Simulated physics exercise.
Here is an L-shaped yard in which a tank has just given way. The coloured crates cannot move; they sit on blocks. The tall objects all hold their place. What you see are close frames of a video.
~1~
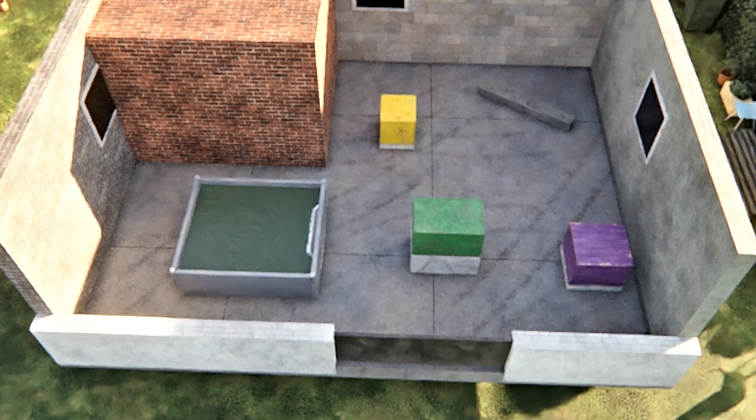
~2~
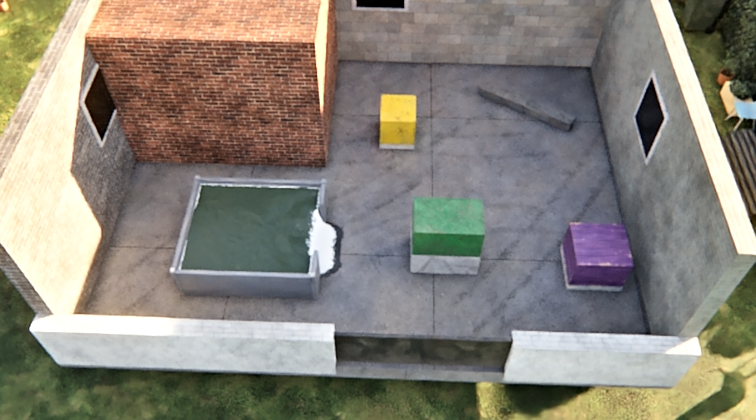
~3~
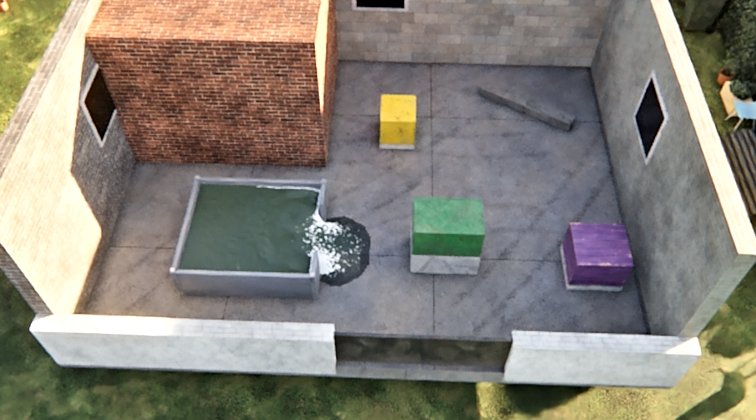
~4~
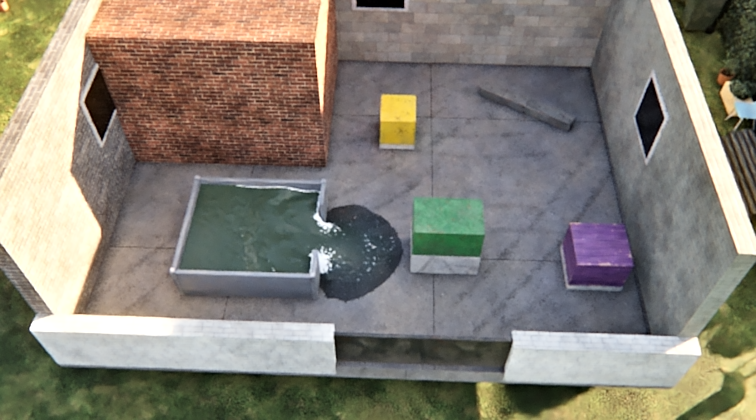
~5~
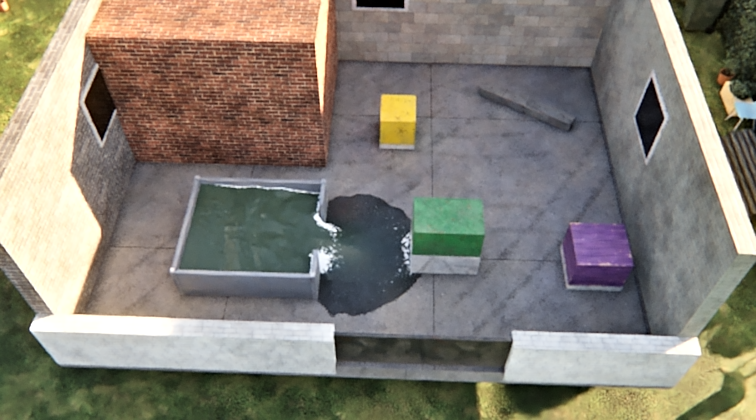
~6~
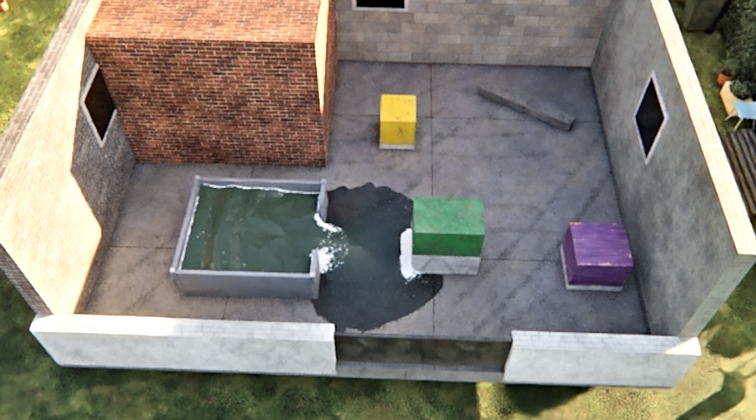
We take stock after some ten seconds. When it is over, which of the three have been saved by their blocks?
My prediction: As for the green crate it's untouched by the water, as for the yellow crate it's untouched by the water, as for the purple crate it's moistened by the water.
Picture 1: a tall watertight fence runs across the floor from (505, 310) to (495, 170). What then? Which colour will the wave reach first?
I'd pick the one in green.
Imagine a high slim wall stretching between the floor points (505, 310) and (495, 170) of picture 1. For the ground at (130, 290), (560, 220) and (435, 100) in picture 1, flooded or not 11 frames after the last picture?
One by one: Spared, spared, spared.
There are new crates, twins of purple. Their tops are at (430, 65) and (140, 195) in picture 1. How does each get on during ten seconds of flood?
Result, in sequence: Is missed, is missed.
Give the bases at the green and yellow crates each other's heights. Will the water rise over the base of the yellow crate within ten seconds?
Yellow: Untouched.
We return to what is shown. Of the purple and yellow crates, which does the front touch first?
Answer: The yellow crate.
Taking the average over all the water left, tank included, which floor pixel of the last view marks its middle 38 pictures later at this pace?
The water centres close to (423, 231).
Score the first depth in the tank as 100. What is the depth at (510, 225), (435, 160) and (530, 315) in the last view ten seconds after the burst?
Depths of roughly 12, 10 and 10 per cent.
A moment on, water covers 20 % of the floor; the green crate water round its plinth, the yellow crate not reached, the purple crate not reached.
Next, water covers 35 % of the floor; the green crate water round its plinth, the yellow crate water round its plinth, the purple crate not reached.
Then, water covers 50 % of the floor; the green crate water round its plinth, the yellow crate water round its plinth, the purple crate water round its plinth.
Later, water covers 70 % of the floor; the green crate water round its plinth, the yellow crate water round its plinth, the purple crate water round its plinth.
In the end, water covers 85 % of the floor; the green crate stayed above the water, the yellow crate stayed above the water, the purple crate was topped.
